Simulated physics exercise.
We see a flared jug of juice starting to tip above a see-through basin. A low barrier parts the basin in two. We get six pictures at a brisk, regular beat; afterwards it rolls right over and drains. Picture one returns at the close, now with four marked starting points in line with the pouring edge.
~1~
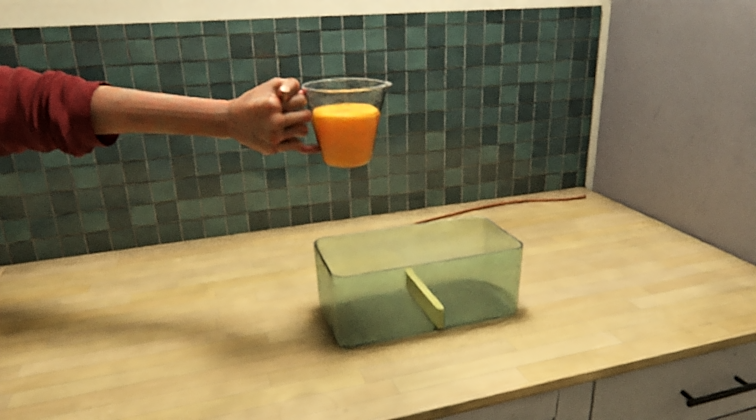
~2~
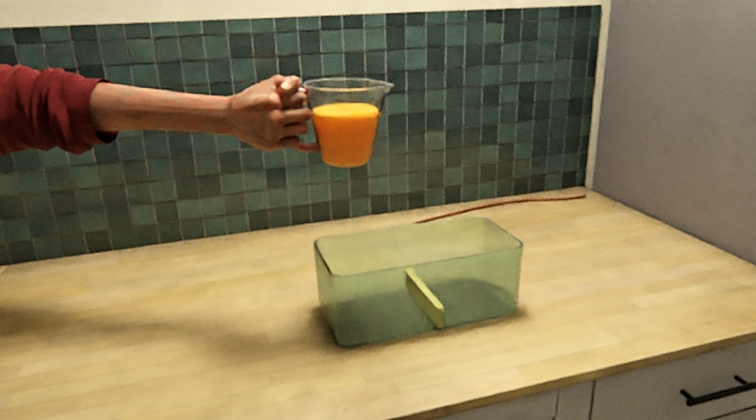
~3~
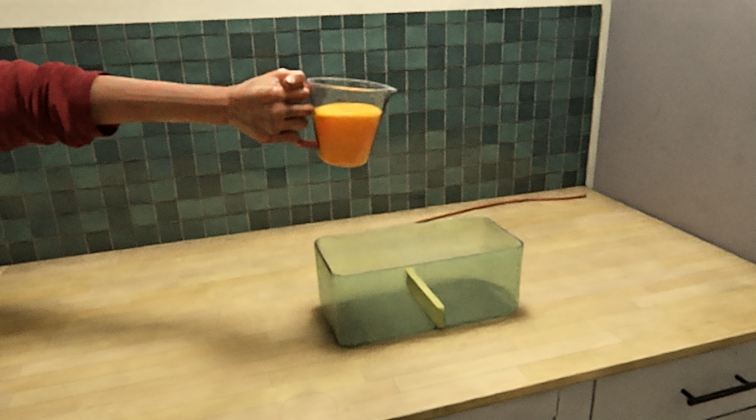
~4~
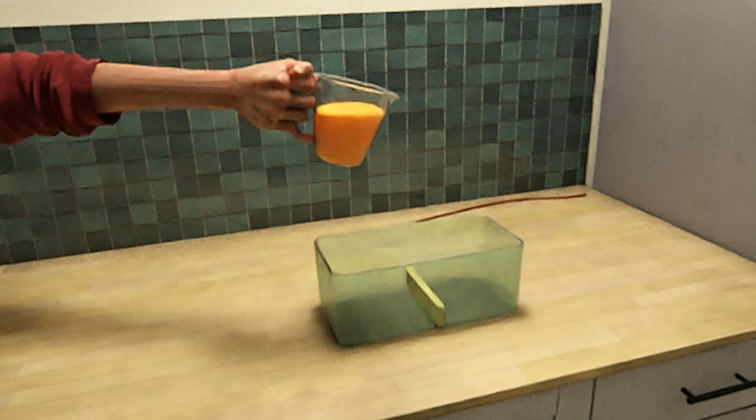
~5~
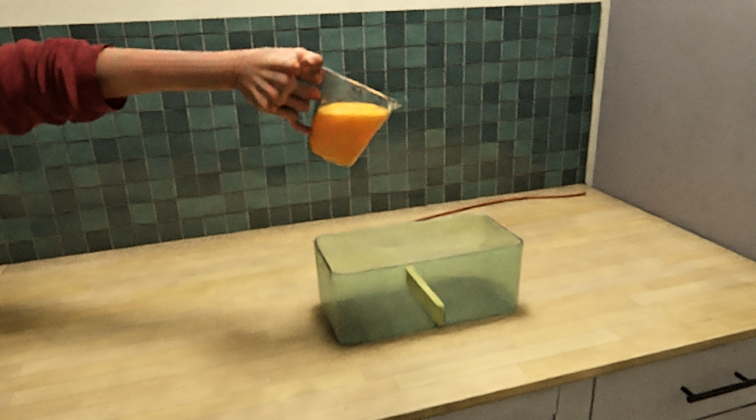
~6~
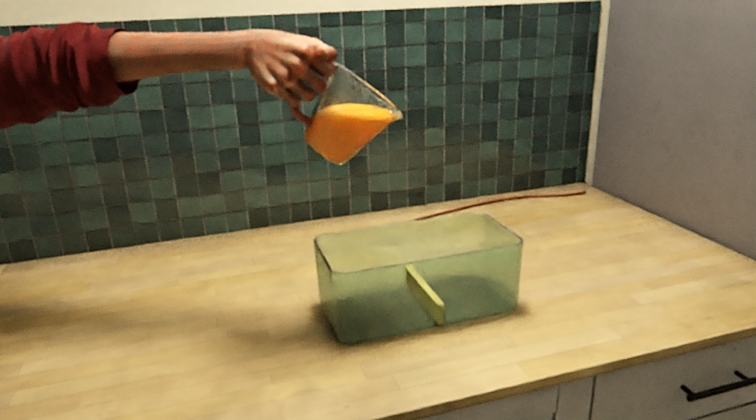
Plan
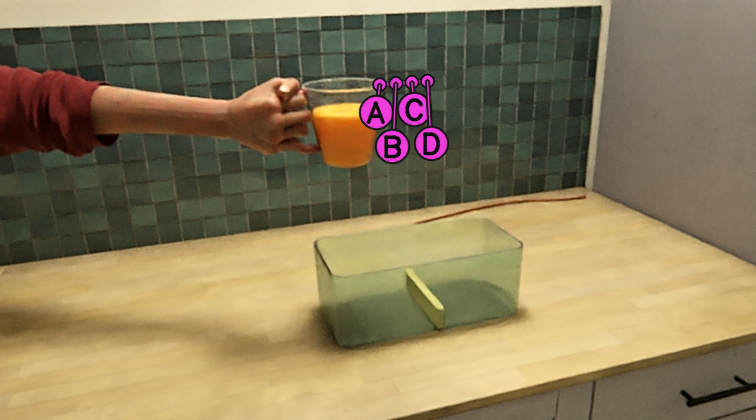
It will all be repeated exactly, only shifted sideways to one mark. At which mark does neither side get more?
Go for A.
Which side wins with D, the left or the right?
The right side.
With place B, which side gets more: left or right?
More ends on the right.
On the marked copy, A at (379, 84); B at (395, 83); C at (411, 82); D at (427, 81).
If A is chosen, about 43 % ends left of the wall and 54 % right of it; 3 % is lost outside.
If B is chosen, about 9 % ends left of the wall and 86 % right of it; 4 % is lost outside.
If C is chosen, about 10 % ends left of the wall and 85 % right of it; 5 % is lost outside.
If D is chosen, about 18 % ends left of the wall and 76 % right of it; 6 % is lost outside.
